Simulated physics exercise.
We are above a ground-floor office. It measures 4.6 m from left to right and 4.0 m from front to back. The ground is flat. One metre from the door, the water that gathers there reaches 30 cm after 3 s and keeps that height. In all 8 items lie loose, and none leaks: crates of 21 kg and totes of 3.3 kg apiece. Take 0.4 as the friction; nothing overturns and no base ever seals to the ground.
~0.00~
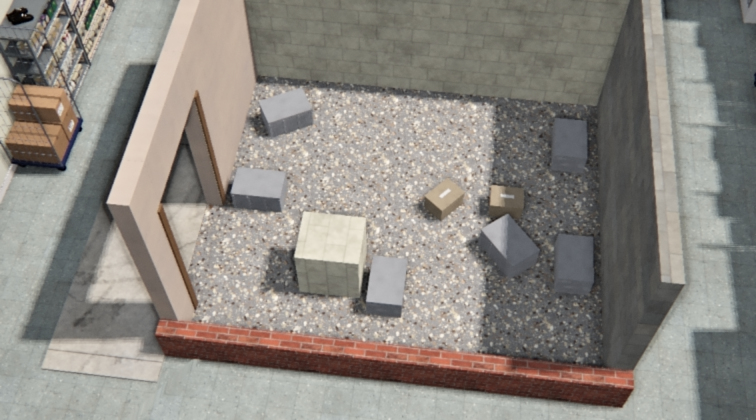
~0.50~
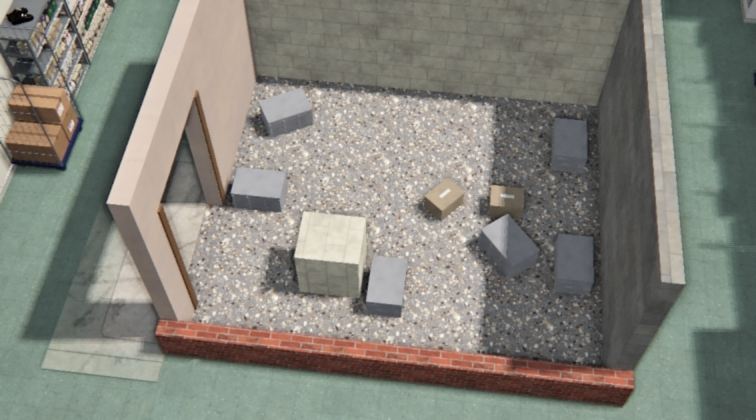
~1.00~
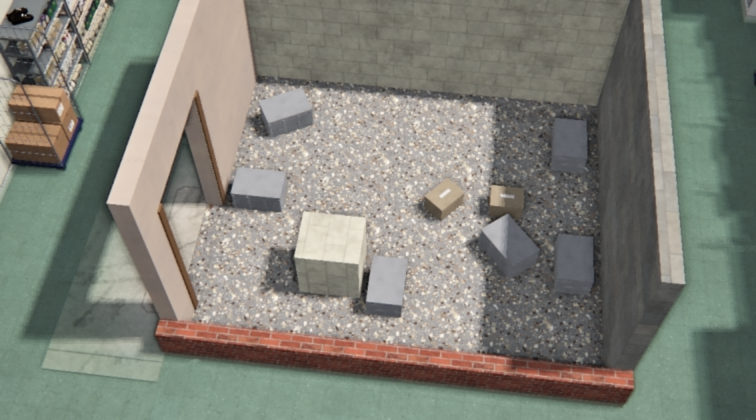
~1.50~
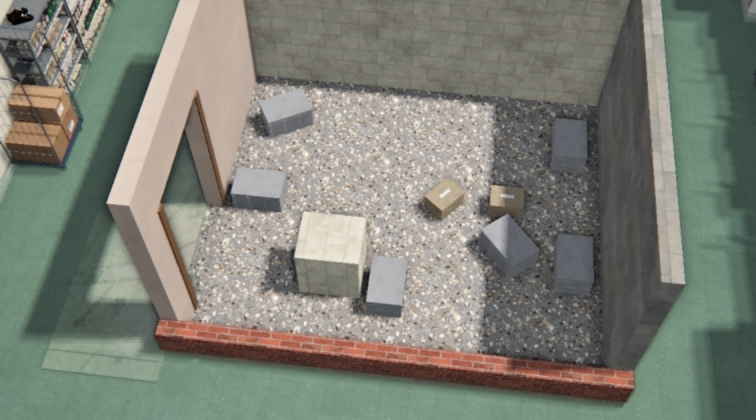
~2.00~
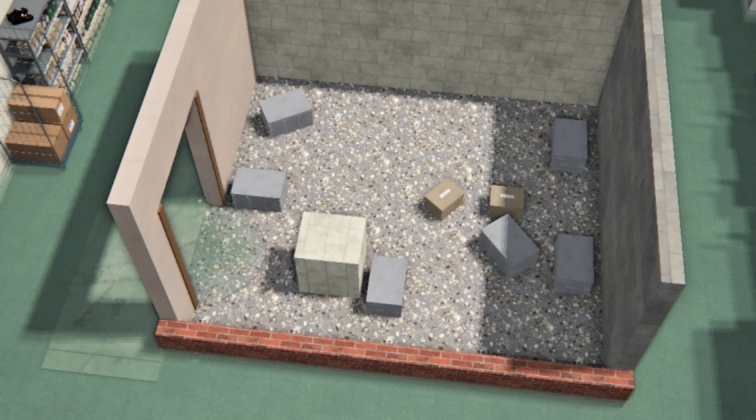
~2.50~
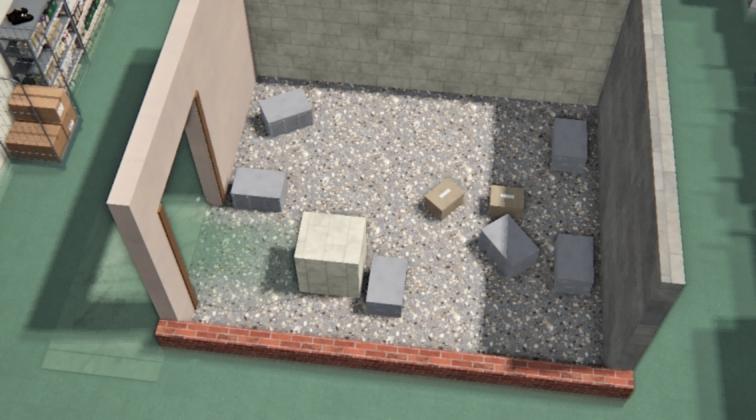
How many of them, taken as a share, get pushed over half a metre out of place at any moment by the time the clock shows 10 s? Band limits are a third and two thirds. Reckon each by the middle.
It will be a medium share, a third through two thirds.
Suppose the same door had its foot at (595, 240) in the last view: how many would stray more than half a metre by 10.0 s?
Then it comes to 6.
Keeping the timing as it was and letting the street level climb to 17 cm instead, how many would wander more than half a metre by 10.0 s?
Then it comes to 2.
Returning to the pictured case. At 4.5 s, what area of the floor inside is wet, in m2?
I'd estimate close to 11.5 m2.
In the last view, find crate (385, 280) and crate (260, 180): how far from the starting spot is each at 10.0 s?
In turn: 20 cm, 30 cm.
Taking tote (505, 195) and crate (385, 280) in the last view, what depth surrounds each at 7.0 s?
Some 15 cm at the first, some 6 cm at the second.
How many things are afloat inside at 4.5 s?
The count is 1.
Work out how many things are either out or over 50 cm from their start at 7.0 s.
That would be 3.
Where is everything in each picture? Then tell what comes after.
The first frame shows a crate at (387, 280) rests on the ground; a tote at (507, 197) rests on the ground; 0.0 m2 under water; 0 of 8 have shifted.
The second frame shows a crate at (387, 280) rests on the ground; a tote at (507, 197) rests on the ground; water covers 0.0 m2; 0 of 8 have shifted.
The third frame shows a crate at (387, 280), on the bottom; a tote at (507, 197) rests on the ground; 0.0 m2 under water; 0 of 8 have shifted.
The fourth frame shows a crate at (387, 280), on the bottom; a tote at (507, 197) rests on the ground; water covers 0.0 m2; 0 of 8 have shifted.
The fifth frame shows a crate at (387, 280), on the bottom; a tote at (507, 197), on the bottom; water covers 0.6 m2; 0 of 8 have shifted.
The sixth frame shows a crate at (387, 280), on the bottom; a tote at (507, 197) rests on the ground; water covers 1.4 m2; 0 of 8 have shifted.
After 3.5 s 0 of 8 are over 50 cm from their spots; 0 afloat.
After 4.5 s 1 of 8 are over 50 cm from their spots; 1 afloat.
After 7.0 s 3 of 8 are over 50 cm from their spots; 4 afloat.
After 10.0 s 3 of 8 are over 50 cm from their spots, and 4 have been at some point; 6 afloat.
